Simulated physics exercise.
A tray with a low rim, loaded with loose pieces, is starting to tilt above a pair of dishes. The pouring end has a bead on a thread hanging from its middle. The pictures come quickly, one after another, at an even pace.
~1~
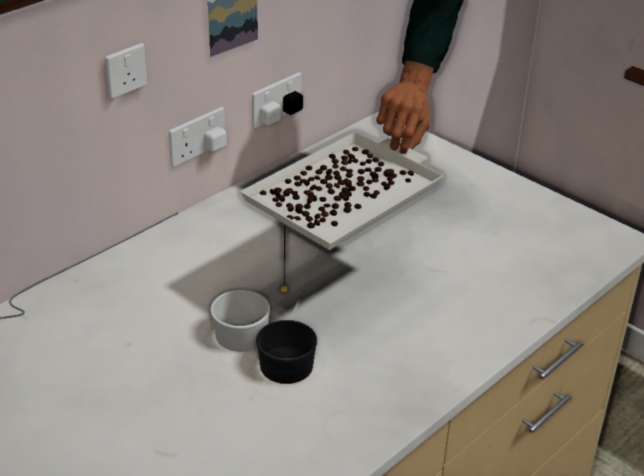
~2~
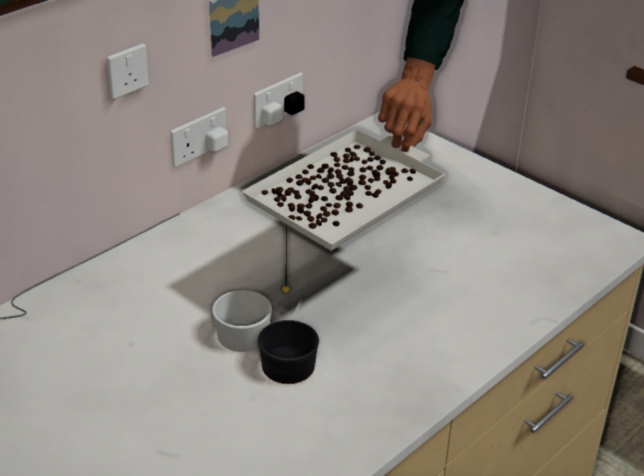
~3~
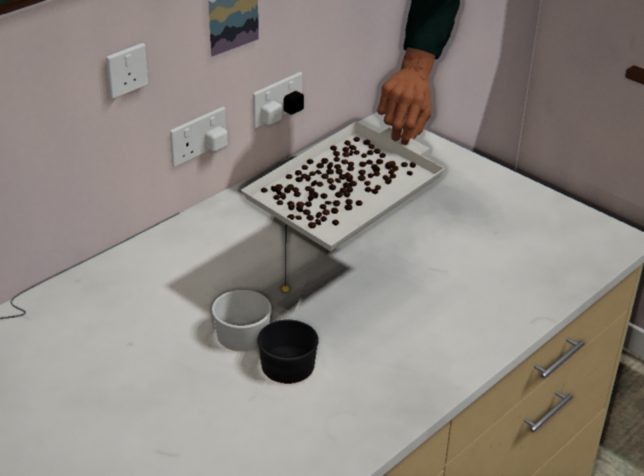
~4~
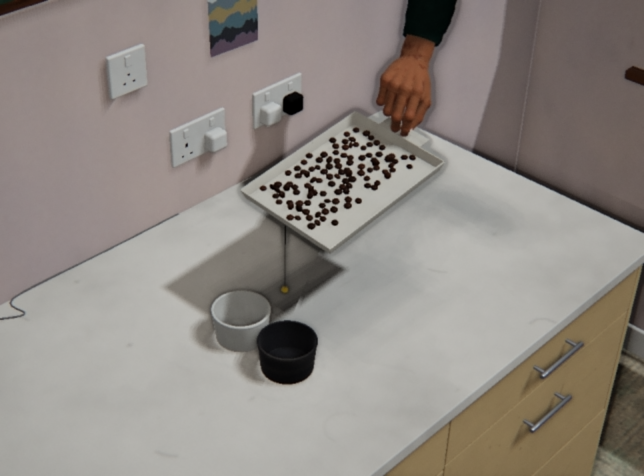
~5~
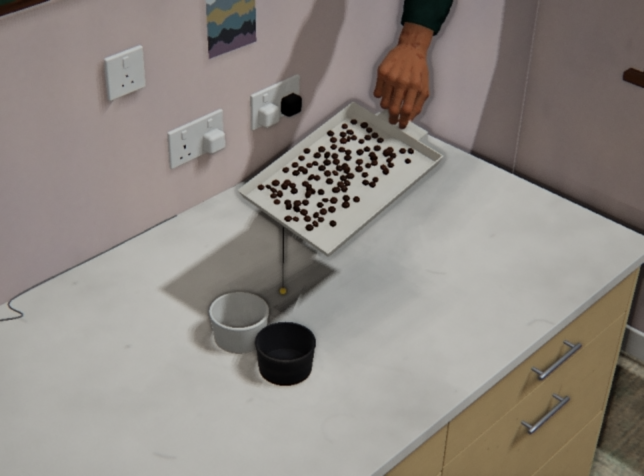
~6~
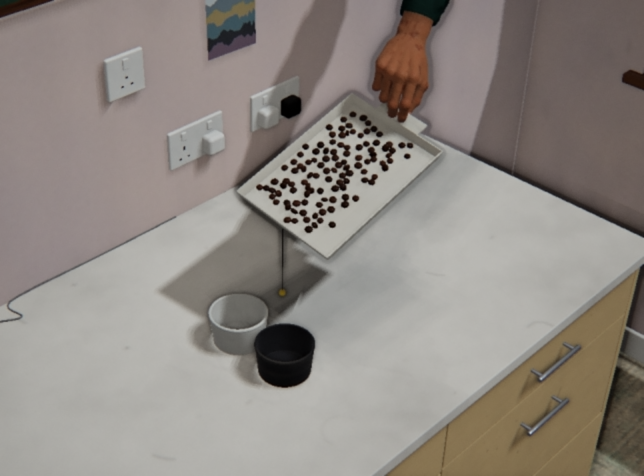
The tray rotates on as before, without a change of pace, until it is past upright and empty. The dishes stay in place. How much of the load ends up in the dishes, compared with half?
The dishes end up holding not even half.
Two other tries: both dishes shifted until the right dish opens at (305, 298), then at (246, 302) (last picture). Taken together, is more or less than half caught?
Short of half, then Short of half.
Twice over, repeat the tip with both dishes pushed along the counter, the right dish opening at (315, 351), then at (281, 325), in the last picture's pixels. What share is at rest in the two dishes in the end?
50, then 30 %.
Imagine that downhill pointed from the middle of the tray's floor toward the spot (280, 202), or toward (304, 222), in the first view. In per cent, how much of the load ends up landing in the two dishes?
I'd say roughly 0 percent with the first slope, 60 percent with the other.
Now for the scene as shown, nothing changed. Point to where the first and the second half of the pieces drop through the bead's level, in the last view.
Around (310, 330) and then (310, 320).
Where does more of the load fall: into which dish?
So the winner turns out to be the right-side one.
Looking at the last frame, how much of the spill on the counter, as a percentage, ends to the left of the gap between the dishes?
Reading: Around 10 %.
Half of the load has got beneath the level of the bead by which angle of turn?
Roughly 85 degrees from level.
Shortly afterwards, tray tipped steeply; all but a few on the tray; a little in the air.
Next, tray tipped past a quarter turn; a little on the tray; near a quarter in the right dish; near half outside both; a little in the air.
Some moments later, tray tipped past a quarter turn; near a quarter in the right dish; the bulk outside both.
In the end, tray tipped past a quarter turn; near a quarter in the right dish; none at all in the left dish; the bulk outside both.
